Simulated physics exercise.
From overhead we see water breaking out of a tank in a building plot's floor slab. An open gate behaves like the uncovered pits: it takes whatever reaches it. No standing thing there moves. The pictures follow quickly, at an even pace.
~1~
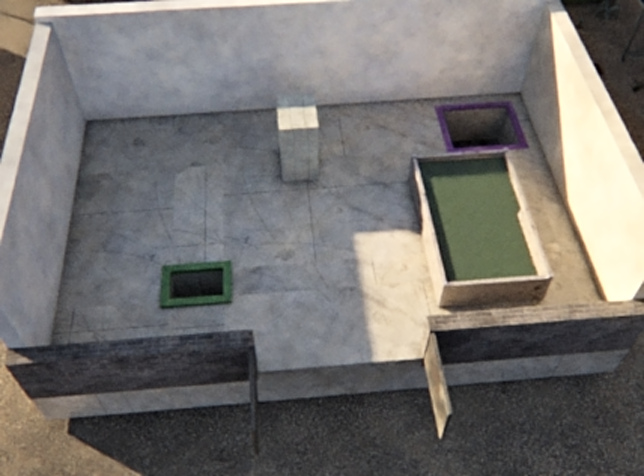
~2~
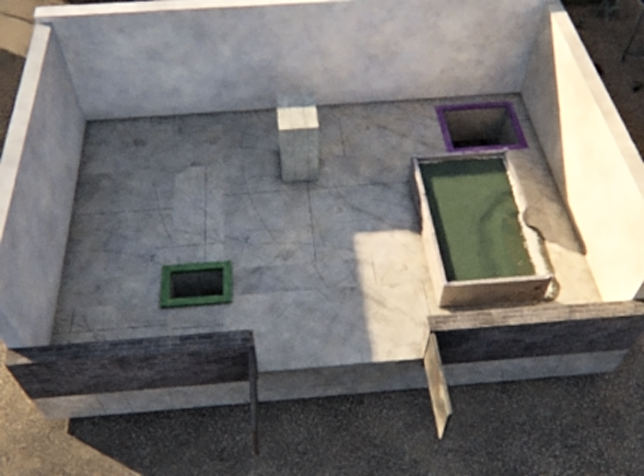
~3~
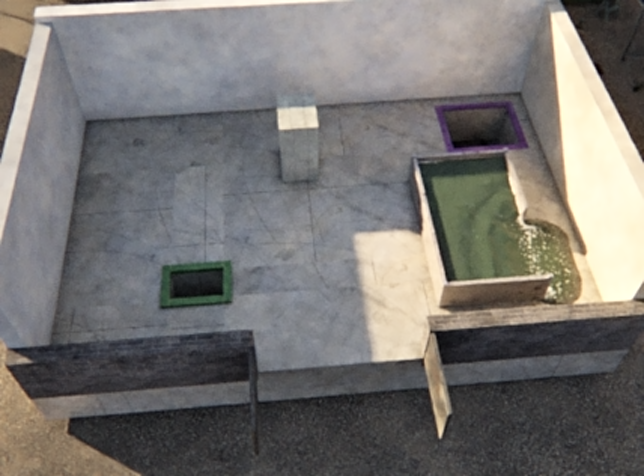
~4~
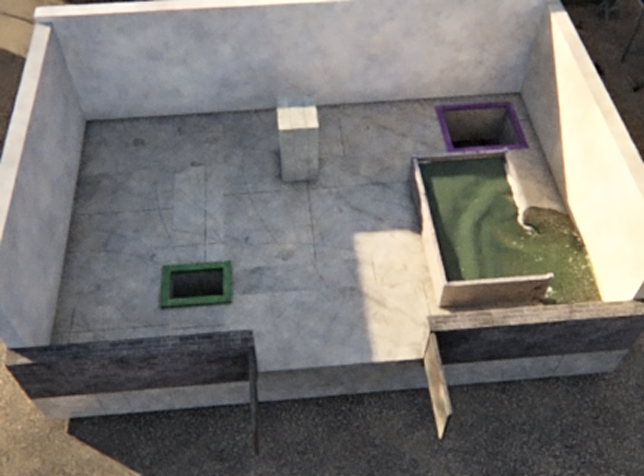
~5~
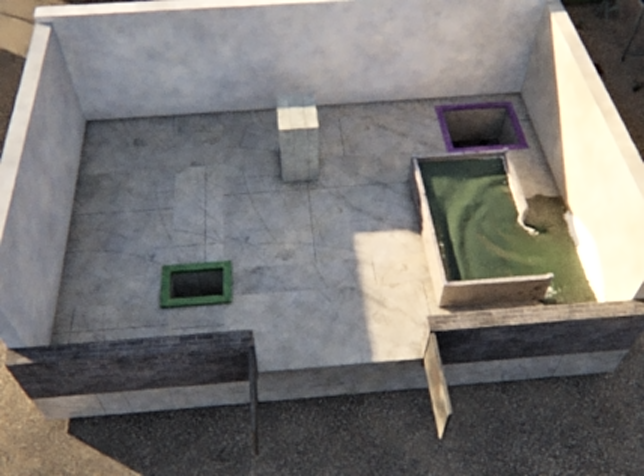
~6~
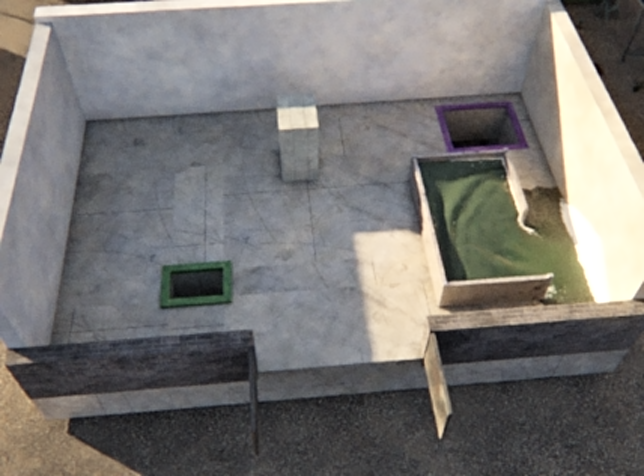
A walled concrete plot holds a tank whose right side breaks, spilling green water alongside it.
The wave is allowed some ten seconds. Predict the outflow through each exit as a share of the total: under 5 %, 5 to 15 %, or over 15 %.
As I see it, the gate swallows five to fifteen per cent; the green pit swallows below five per cent; the purple pit swallows beyond fifteen per cent.
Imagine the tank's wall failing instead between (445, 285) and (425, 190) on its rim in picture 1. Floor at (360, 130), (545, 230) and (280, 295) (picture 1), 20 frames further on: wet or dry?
Result, in sequence: Untouched by the flood; untouched by the flood; inundated.
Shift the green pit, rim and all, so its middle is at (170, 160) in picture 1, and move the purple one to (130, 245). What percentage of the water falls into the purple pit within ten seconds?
The purple pit takes 6 per cent.
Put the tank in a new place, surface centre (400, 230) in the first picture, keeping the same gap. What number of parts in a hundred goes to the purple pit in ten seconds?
The purple pit gets around 40 per cent.
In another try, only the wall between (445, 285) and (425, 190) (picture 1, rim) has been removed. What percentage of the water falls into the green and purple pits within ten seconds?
The green pit takes 10 per cent and the purple pit 0 per cent.
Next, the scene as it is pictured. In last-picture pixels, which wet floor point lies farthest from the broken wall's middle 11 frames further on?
The wet point farthest out is around (517, 94).
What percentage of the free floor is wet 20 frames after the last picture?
By my count, 30 percent.
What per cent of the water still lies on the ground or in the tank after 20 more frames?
Around 88 in a hundred.
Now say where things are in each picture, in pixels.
The first frame shows the tank at (477, 216) is whole and still.
In the second frame, water pours out at (529, 257) and has run to a hidden place.
In the third frame, the front is at (551, 227), out from the gap at (529, 258).
In the fourth frame, the front is at (571, 220), out from the gap at (529, 258).
In the fifth frame, the front is at (564, 203), out from the gap at (529, 258).
In the sixth frame, water pours out at (529, 257) and has run to (560, 192).
A moment on, water covers 10 % of the floor; the gate 0 %, the green pit 0 %, the purple pit 0 %.
Next, water covers 15 % of the floor; the gate 0 %, the green pit 0 %, the purple pit 2 %.
Then, water covers 30 % of the floor; the gate 2 %, the green pit 0 %, the purple pit 10 %.
Later, water covers 40 % of the floor; the gate 6 %, the green pit 1 %, the purple pit 23 %.
In the end, water covers 50 % of the floor; the gate 8 %, the green pit 1 %, the purple pit 33 %.
